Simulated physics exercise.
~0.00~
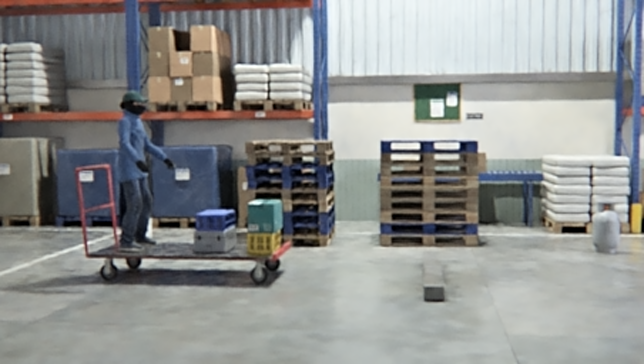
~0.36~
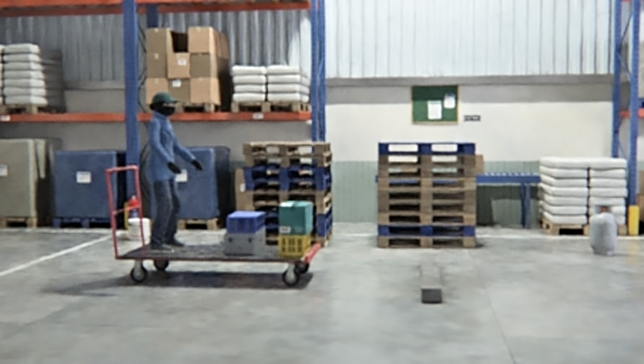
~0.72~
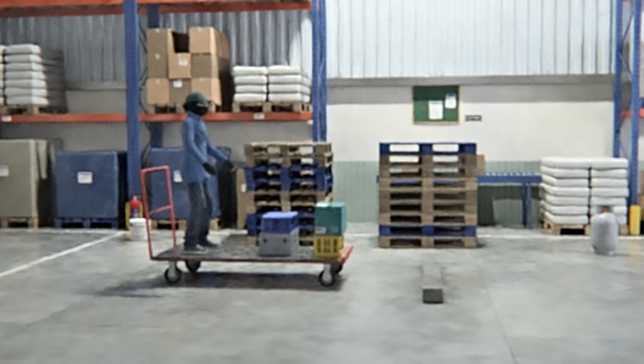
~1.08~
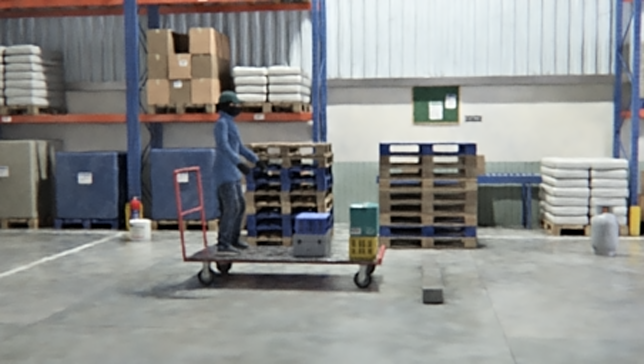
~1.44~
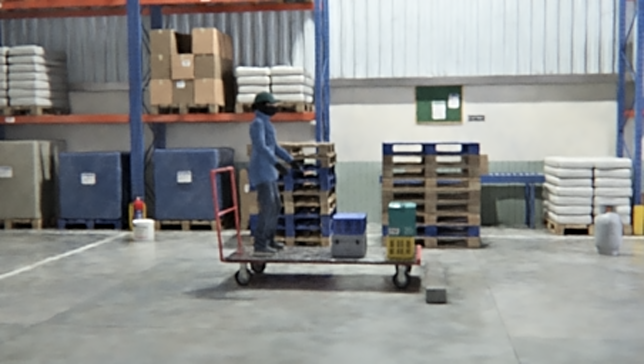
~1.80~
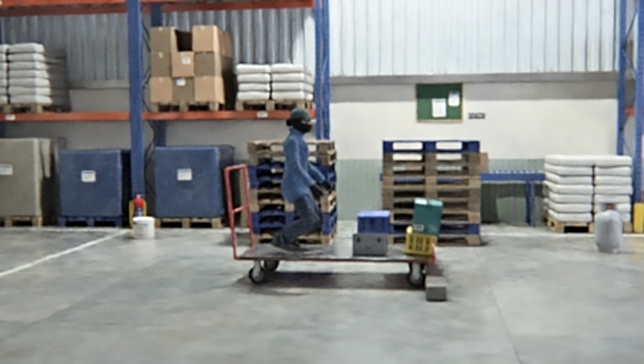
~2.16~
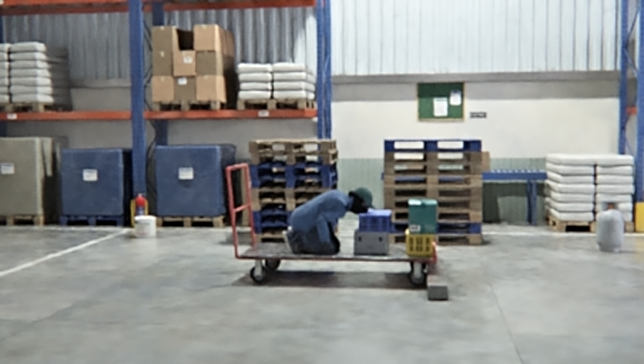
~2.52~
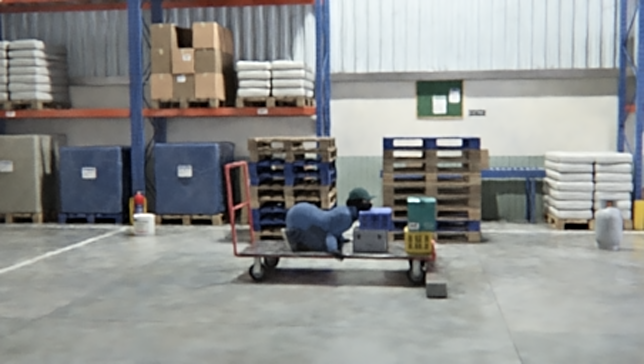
The clip shows a person in blue standing on a red-railed trolley as it rolls right through a warehouse, carrying crates and boxes, until it stops at a low beam. The rider pitches forward, folds to the deck and ends slumped behind the load, which stays aboard.
